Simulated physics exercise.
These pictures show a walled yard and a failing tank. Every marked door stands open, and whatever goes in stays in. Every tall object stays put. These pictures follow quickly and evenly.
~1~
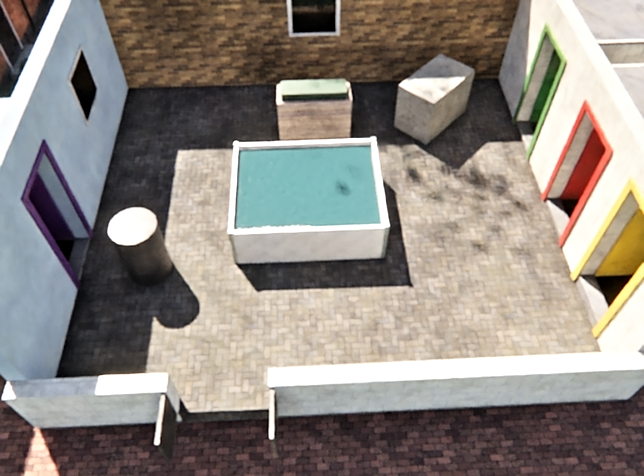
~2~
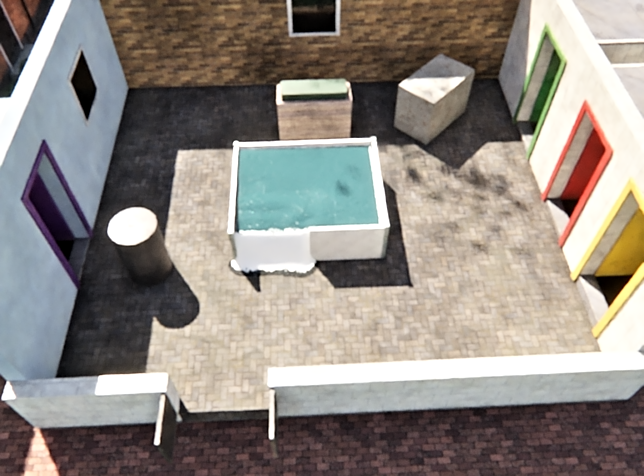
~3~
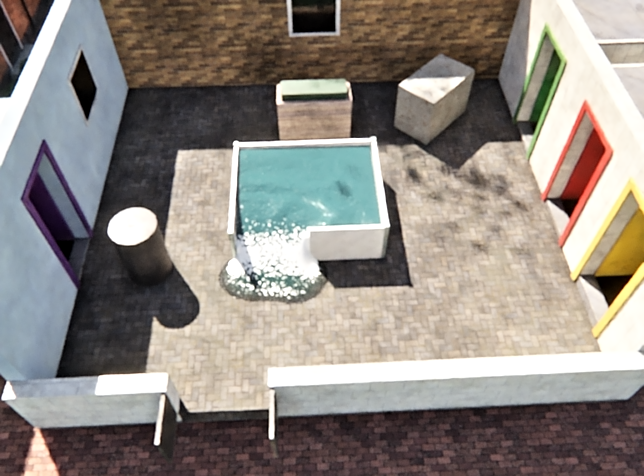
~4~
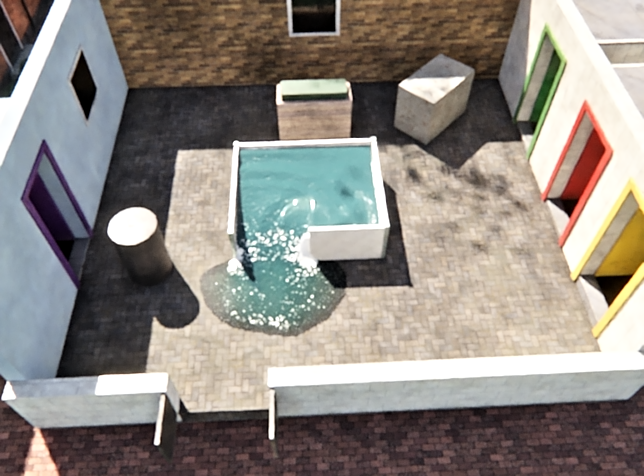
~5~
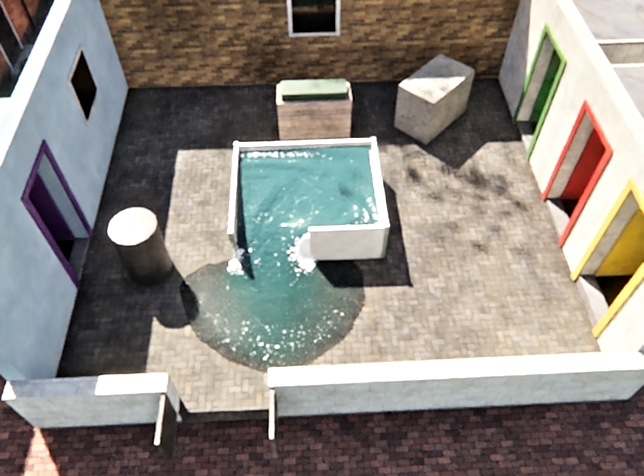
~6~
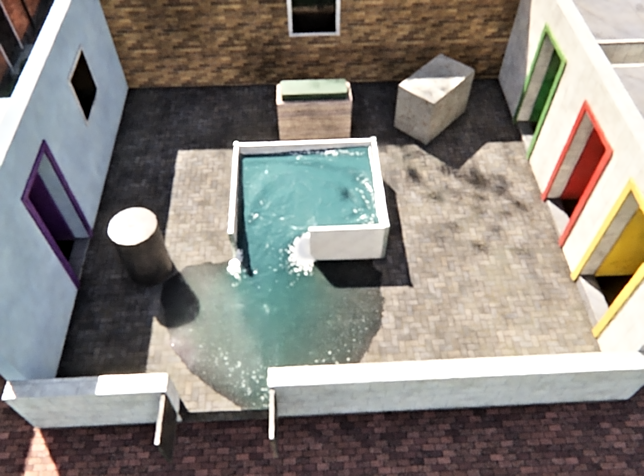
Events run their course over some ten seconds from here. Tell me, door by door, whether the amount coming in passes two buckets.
At the green door it stays within two buckets; at the yellow door it stays within two buckets; at the red door it stays within two buckets; at the purple door it stays within two buckets.
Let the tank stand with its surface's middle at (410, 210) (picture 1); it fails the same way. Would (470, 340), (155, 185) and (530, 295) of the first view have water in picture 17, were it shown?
Well, in the order you listed them, they'd be reached by the flood, unreached and reached by the flood.
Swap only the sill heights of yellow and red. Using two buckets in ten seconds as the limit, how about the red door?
Well, the red door remains within the limit here.
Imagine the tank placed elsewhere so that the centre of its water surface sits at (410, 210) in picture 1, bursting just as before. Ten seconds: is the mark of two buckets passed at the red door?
Red: Undershoots.
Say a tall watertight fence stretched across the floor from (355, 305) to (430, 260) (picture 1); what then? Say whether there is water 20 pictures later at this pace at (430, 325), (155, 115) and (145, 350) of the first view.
Results in order: Swamped / bone-dry / swamped.
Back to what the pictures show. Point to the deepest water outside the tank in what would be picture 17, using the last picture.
Roughly at pixel (64, 401).
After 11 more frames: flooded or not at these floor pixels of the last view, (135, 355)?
I'd say drenched there.
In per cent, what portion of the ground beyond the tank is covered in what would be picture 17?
Around 25 percent, give or take.
A moment on, water covers 15 % of the floor; the green door not reached, the yellow door not reached, the red door not reached, the purple door not reached.
Next, water covers 25 % of the floor; the green door not reached, the yellow door not reached, the red door not reached, the purple door not reached.
Then, water covers 35 % of the floor; the green door not reached, the yellow door wet at the sill, nothing in, the red door not reached, the purple door wet at the sill, nothing in.
Later, water covers 60 % of the floor; the green door wet at the sill, nothing in, the yellow door wet at the sill, nothing in, the red door wet at the sill, nothing in, the purple door wet at the sill, nothing in.
In the end, water covers 85 % of the floor; the green door wet at the sill, nothing in, the yellow door wet at the sill, nothing in, the red door wet at the sill, nothing in, the purple door wet at the sill, nothing in.
